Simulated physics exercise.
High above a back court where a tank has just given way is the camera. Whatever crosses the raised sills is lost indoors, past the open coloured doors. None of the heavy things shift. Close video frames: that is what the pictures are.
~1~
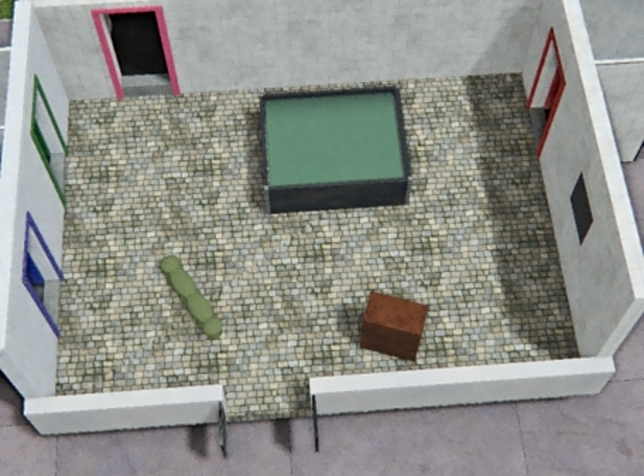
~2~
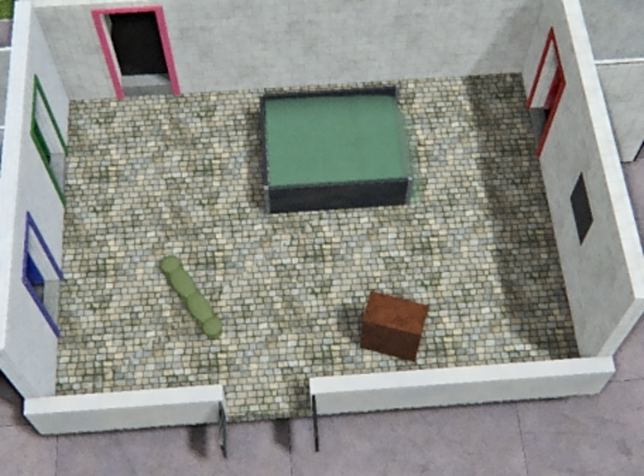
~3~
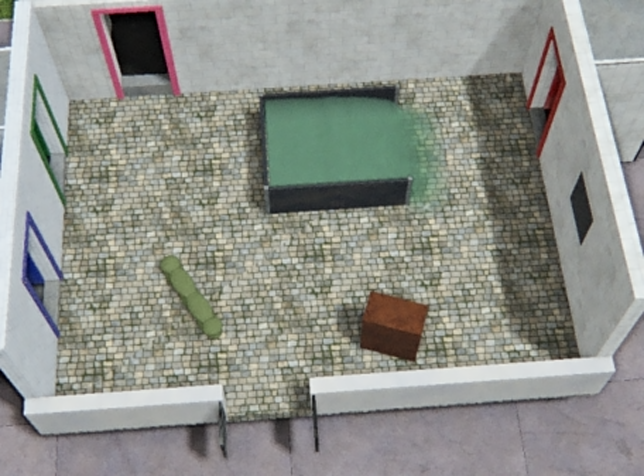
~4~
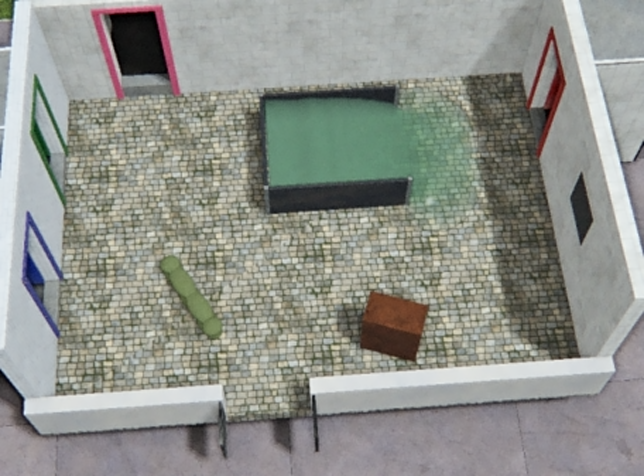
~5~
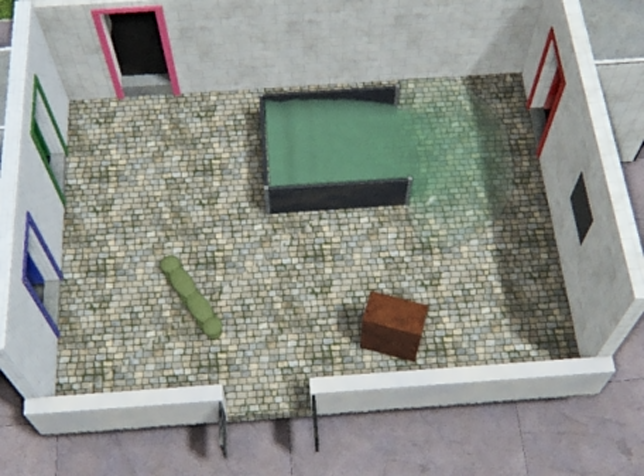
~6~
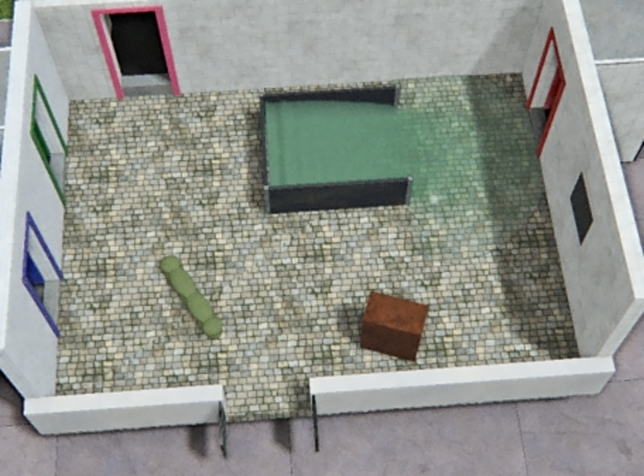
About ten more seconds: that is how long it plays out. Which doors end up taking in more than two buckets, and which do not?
The pink door stays at two or below, the red door takes in more, the green door stays at two or below, the blue door stays at two or below.
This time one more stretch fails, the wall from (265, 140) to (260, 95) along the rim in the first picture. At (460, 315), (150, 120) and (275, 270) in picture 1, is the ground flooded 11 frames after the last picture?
Unwetted, submerged, unwetted.
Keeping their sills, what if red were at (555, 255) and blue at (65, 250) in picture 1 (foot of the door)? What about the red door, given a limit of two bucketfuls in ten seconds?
Red: Exceeds it.
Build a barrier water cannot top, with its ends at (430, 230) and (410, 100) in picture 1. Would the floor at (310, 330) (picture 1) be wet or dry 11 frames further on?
Answer: That point is waterlogged.
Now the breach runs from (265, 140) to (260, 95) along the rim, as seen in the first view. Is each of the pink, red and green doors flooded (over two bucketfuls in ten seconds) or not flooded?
The pink door falls short; the red door falls short; the green door exceeds the mark.
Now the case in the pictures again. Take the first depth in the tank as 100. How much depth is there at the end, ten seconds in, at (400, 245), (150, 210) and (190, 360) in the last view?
The depth comes out near 6, 4 and 4 per cent.
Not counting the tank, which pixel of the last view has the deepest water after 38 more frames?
Somewhere around pixel (484, 381).
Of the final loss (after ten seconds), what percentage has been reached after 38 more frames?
Close to 95 per cent, I'd say.
A moment on, water covers 20 % of the floor; the pink door not reached, the red door far over two buckets in, the green door not reached, the blue door not reached.
Next, water covers 25 % of the floor; the pink door not reached, the red door far over two buckets in, the green door not reached, the blue door not reached.
Then, water covers 30 % of the floor; the pink door not reached, the red door far over two buckets in, the green door not reached, the blue door not reached.
Later, water covers 65 % of the floor; the pink door wet at the sill, nothing in, the red door far over two buckets in, the green door not reached, the blue door not reached.
In the end, water covers 95 % of the floor; the pink door wet at the sill, nothing in, the red door far over two buckets in, the green door wet at the sill, nothing in, the blue door wet at the sill, nothing in.
